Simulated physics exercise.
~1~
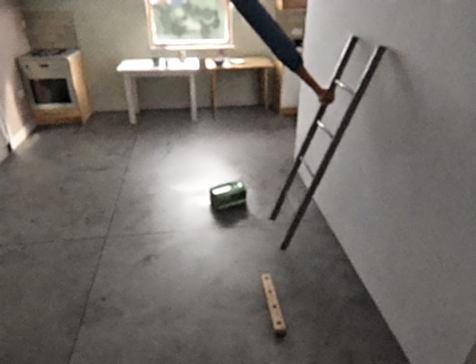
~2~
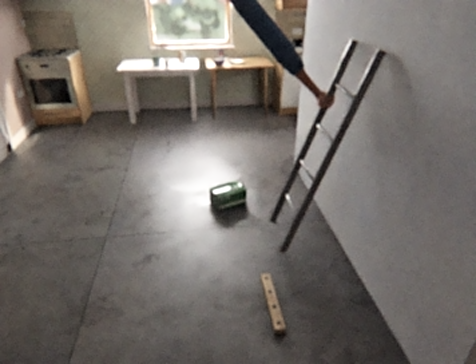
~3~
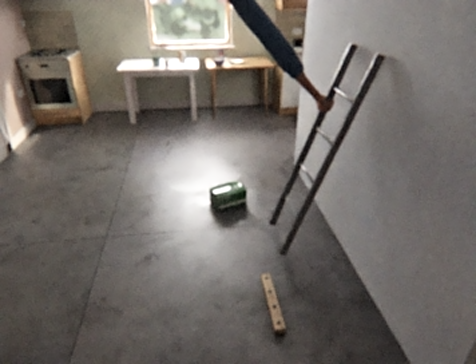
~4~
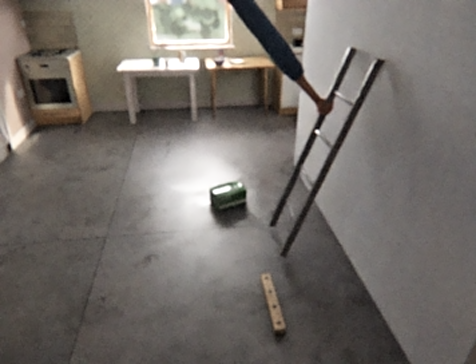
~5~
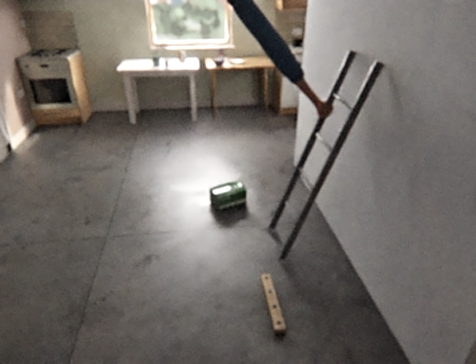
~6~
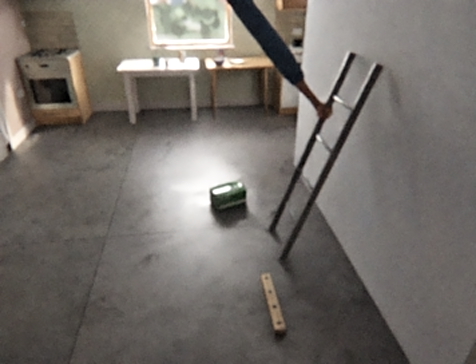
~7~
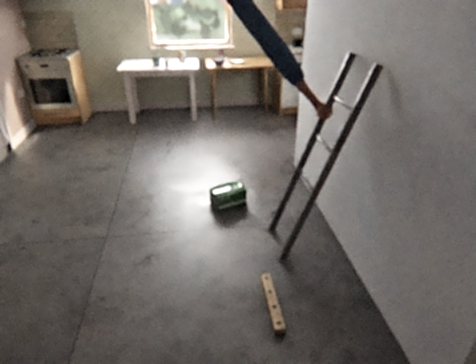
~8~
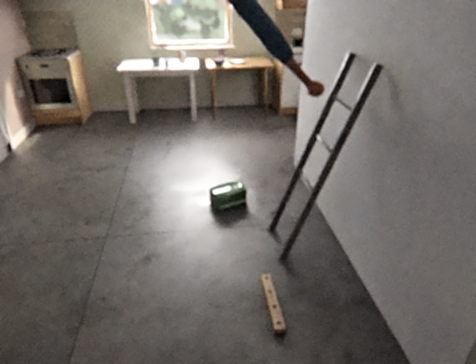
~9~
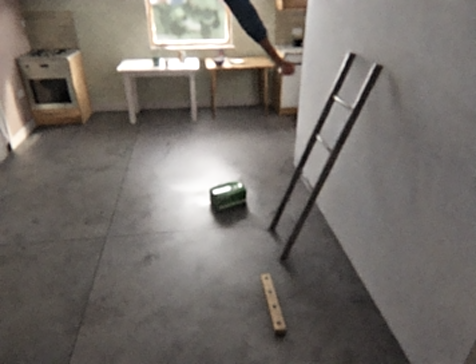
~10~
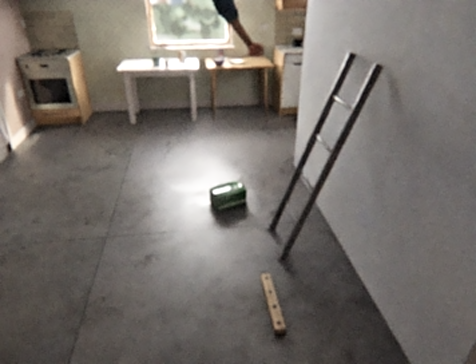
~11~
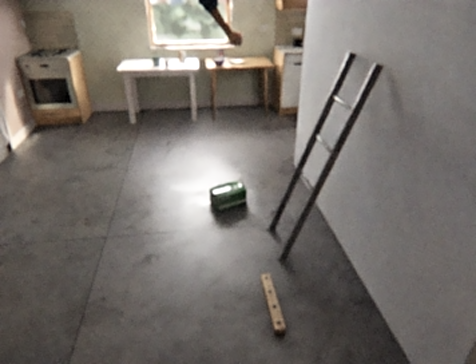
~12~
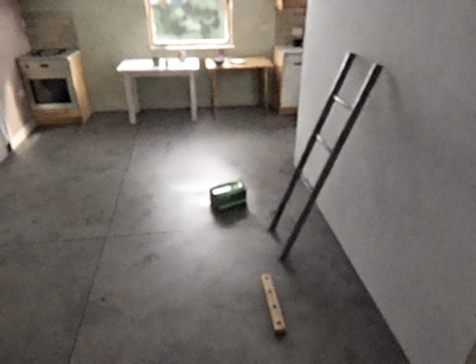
A hand steadying a grey ladder-like rack against the right wall, then letting go and withdrawing as the rack stays leaning.
